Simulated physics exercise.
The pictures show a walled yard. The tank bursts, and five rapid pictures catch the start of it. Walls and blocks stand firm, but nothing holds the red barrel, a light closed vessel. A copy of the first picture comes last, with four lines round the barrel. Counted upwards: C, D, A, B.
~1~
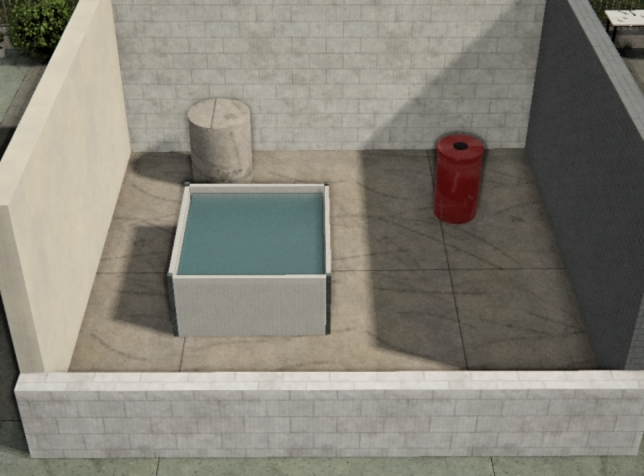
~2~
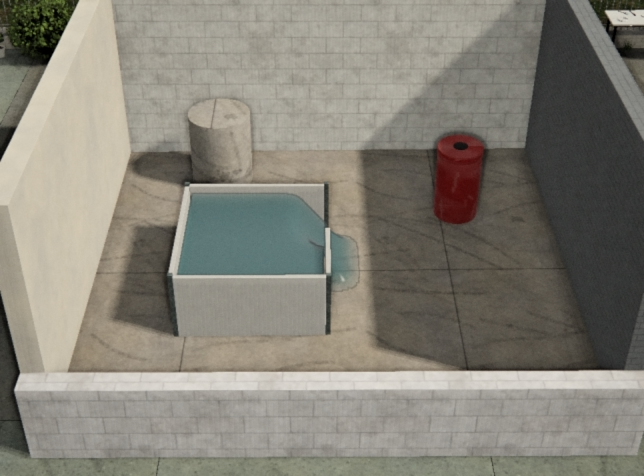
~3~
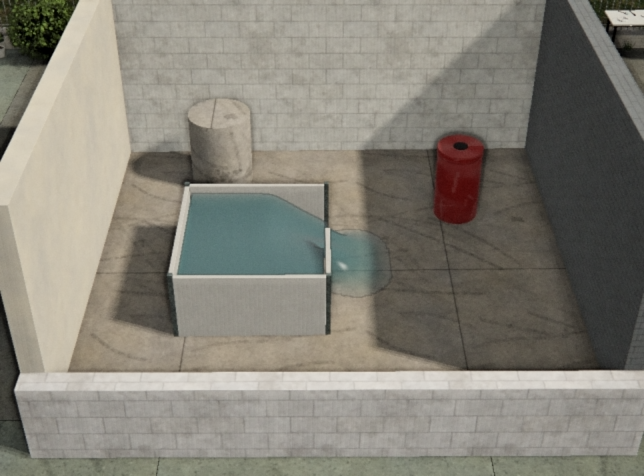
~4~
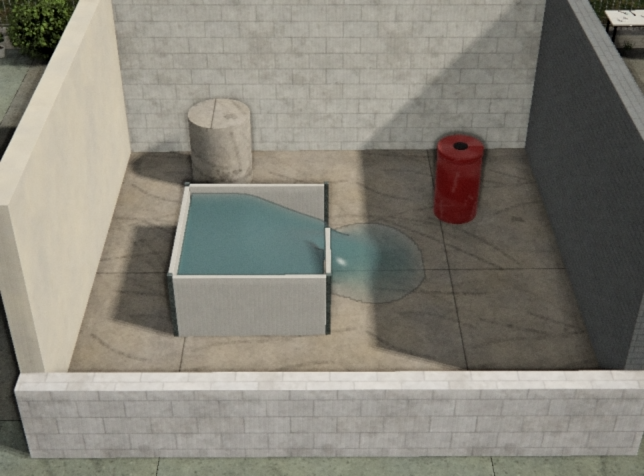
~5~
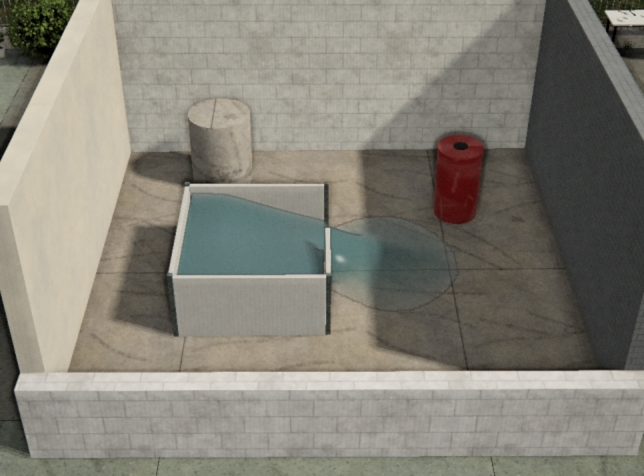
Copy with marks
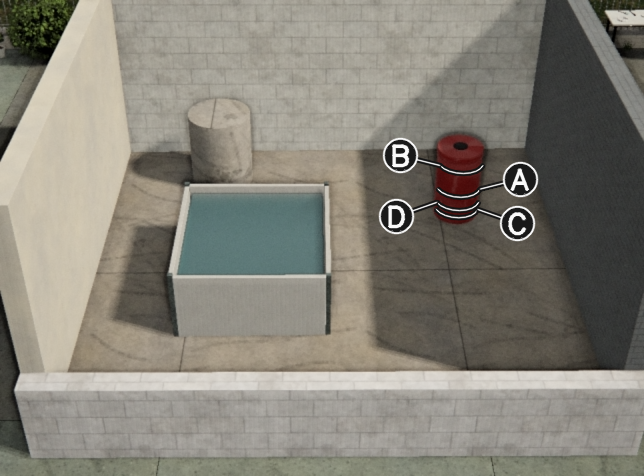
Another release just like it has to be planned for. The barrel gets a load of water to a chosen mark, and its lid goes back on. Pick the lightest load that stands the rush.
The answer is level A.
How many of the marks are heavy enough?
Two.
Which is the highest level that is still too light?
The answer is D.
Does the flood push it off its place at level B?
No.
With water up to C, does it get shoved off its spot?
Yes.
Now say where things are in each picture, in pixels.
The first picture shows lid of the red barrel at (461, 146); tank full, its middle at (254, 234).
In the second picture, 1 % of the ground wet, in view closest to the barrel at (347, 242).
In the third picture, 3 % of the ground wet, in view closest to the barrel at (379, 244).
In the fourth picture, 6 % of the ground wet, in view closest to the barrel at (393, 231).
The fifth picture shows lid of the red barrel at (461, 146); 9 % of the ground wet, in view closest to the barrel at (430, 234).
On the marked copy, A at (460, 197); B at (463, 173); C at (458, 217); D at (459, 210); from the bottom up C, D, A, B.
Choosing A, it does not move.
Choosing B, it does not move.
Choosing C, it is pushed about 4 times its own width away.
Choosing D, it is pushed about its own width away.
